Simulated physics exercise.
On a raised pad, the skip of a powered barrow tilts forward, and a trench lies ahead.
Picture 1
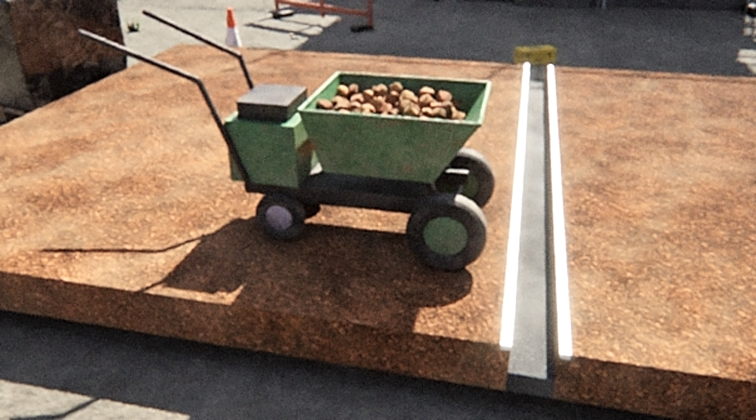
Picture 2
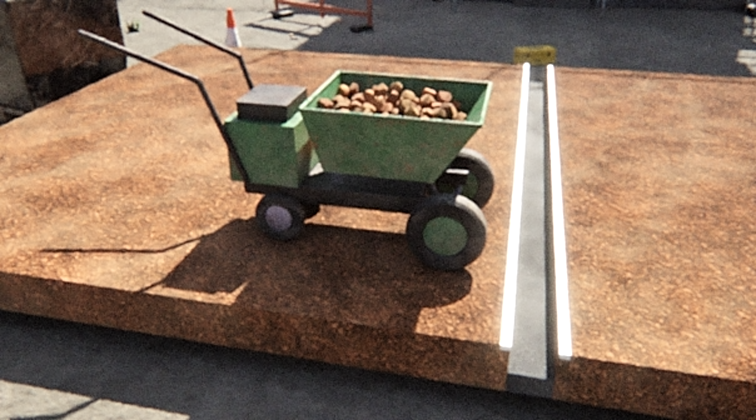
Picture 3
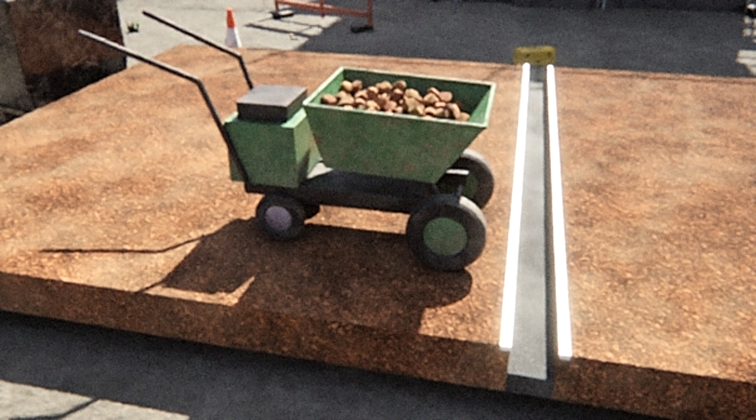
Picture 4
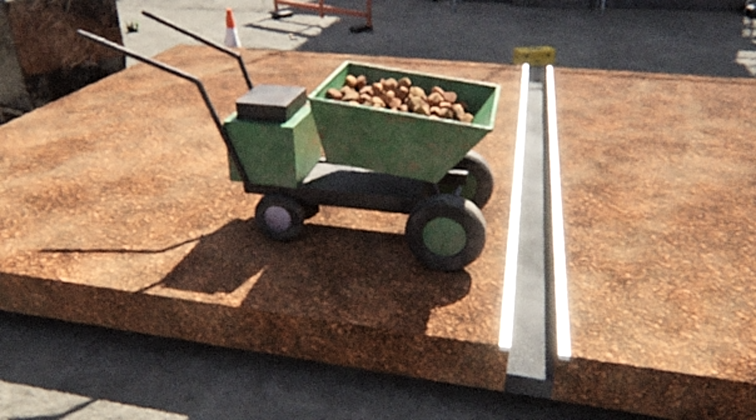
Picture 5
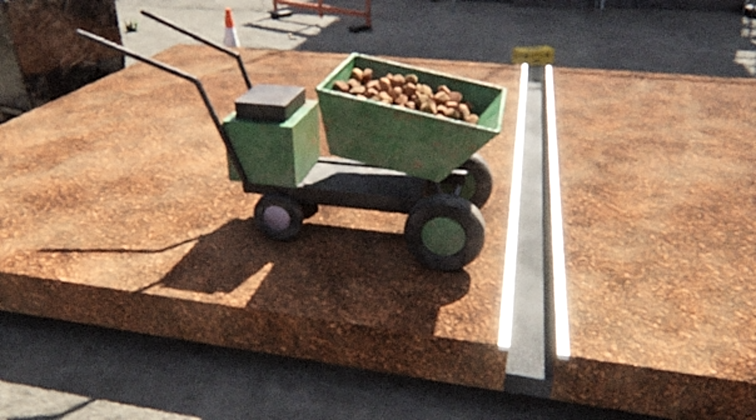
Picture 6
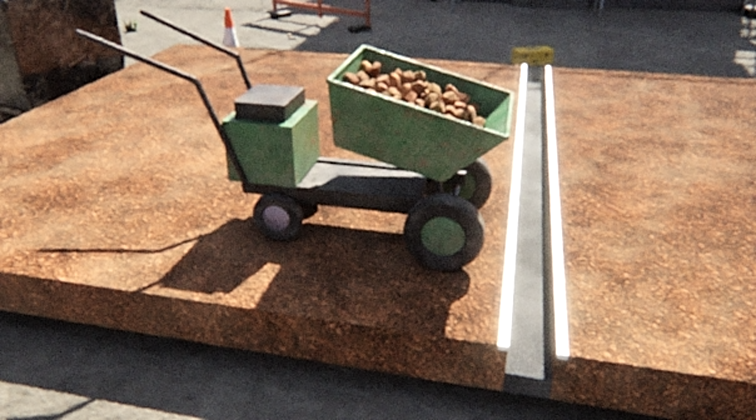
The green skip of a small barrow, loaded with brown clods, tilts slightly forward to the right.
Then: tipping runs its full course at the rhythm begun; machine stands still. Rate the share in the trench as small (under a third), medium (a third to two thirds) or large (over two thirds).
Small.
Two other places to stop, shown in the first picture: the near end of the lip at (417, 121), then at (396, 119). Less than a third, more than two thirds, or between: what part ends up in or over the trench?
Note - stop 1: One to two thirds; stop 2: One to two thirds.
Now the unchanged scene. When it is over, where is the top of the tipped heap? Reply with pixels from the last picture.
My guess for the top is about pixel (590, 224).
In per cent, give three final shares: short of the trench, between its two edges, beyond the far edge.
In per cent, short 0, between 5 and beyond 80.
Shortly afterwards, skip tipped steeply; the whole lot in the skip.
Next, skip tipped right over; the bulk in the skip; a little beyond it; only a few falling.
Some moments later, skip tipped right over; near a third in the skip; only a few in or heaped over the trench; near two thirds beyond it; only a few falling.
In the end, skip tipped right over; near a quarter in the skip; only a few in or heaped over the trench; the bulk beyond it.
